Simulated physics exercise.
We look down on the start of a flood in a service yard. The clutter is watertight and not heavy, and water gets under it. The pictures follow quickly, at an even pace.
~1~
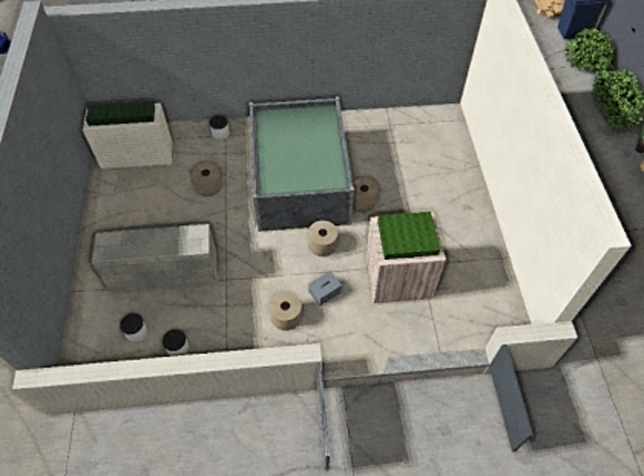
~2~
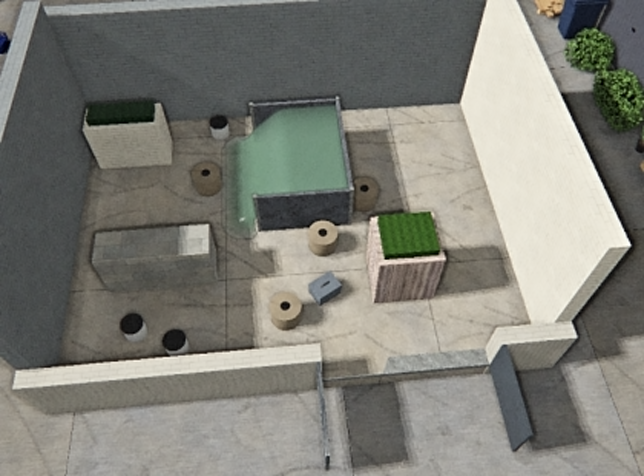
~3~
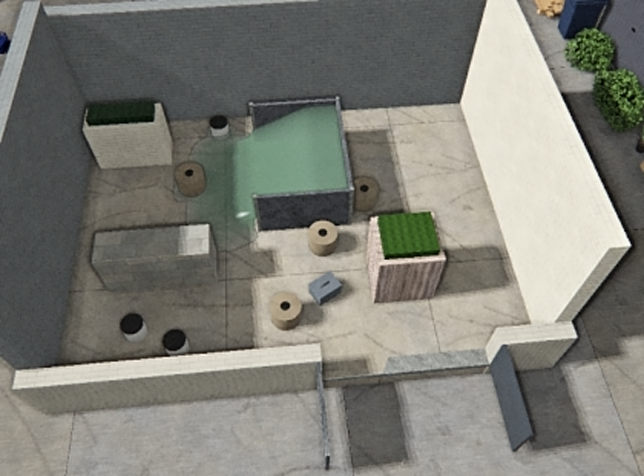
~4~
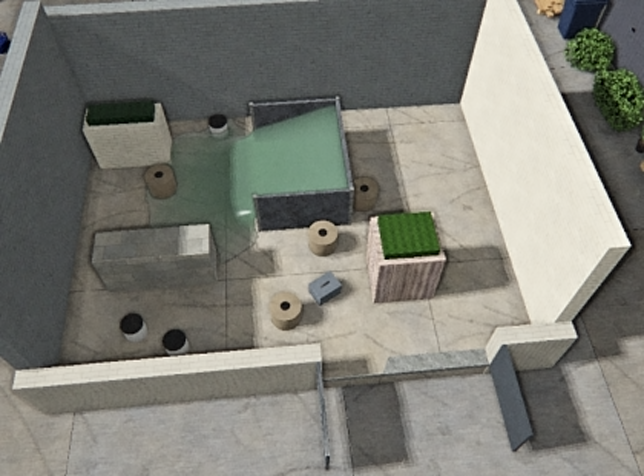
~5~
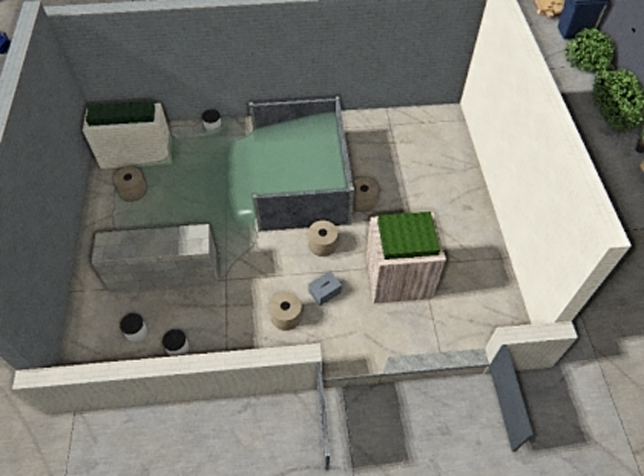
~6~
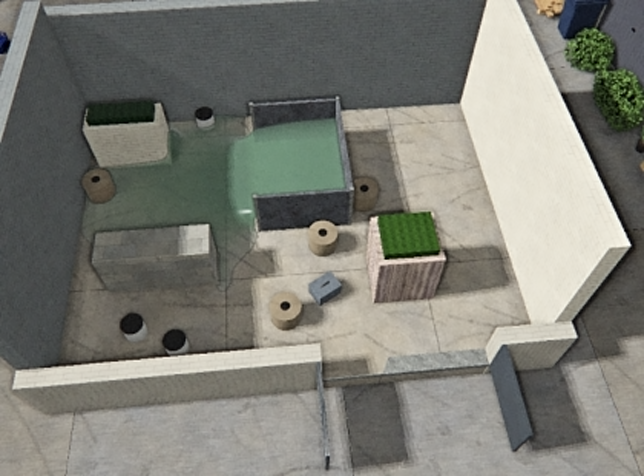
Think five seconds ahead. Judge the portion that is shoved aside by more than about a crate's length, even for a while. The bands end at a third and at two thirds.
Share: Two thirds or more.
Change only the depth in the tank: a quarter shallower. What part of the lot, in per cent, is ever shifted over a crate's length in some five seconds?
I make it 50 per cent.
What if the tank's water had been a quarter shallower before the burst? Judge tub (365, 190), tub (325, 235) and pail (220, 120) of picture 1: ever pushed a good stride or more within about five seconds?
As listed: Short of that, short of that, shifted that much.
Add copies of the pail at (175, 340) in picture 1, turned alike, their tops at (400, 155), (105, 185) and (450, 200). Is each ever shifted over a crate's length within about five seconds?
In turn: Under that, shifted that much, not that far.
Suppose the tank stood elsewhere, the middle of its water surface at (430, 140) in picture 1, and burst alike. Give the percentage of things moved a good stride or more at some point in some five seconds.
Near 100 in a hundred.
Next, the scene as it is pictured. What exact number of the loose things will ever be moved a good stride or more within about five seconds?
It comes to 7.
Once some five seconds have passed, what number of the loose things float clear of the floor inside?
The number is 7.
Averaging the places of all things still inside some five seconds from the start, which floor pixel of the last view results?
At about (290, 256).
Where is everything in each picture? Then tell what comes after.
A tub at (206, 173) rests on the ground; a pail at (218, 122), on the bottom; 0 of 8 have shifted, in the first frame.
A tub at (206, 173) rests on the ground; a pail at (218, 122), on the bottom; 0 of 8 have shifted, in the second frame.
A tub at (189, 173), on the bottom, close to its start; a pail at (218, 122), on the bottom; 1 of 8 have shifted, in the third frame.
A tub at (159, 175) rests on the ground, a stride from its start; a pail at (217, 121) rests on the ground, close to its start; 1 of 8 have shifted, in the fourth frame.
A tub at (128, 177), on the bottom, a stride from its start; a pail at (211, 116) rests on the ground, close to its start; 2 of 8 have shifted, in the fifth frame.
A tub at (96, 180), on the bottom, far from its start; a pail at (204, 113), on the bottom, a stride from its start; 2 of 8 have shifted, in the sixth frame.
A moment on, 2 of 8 are well off their spots; 2 afloat.
Next, 2 of 8 are well off their spots; 2 afloat.
Later, 3 of 8 are well off their spots; 2 afloat.
In the end, 7 of 8 are well off their spots, and 7 have been at some point; 7 afloat.
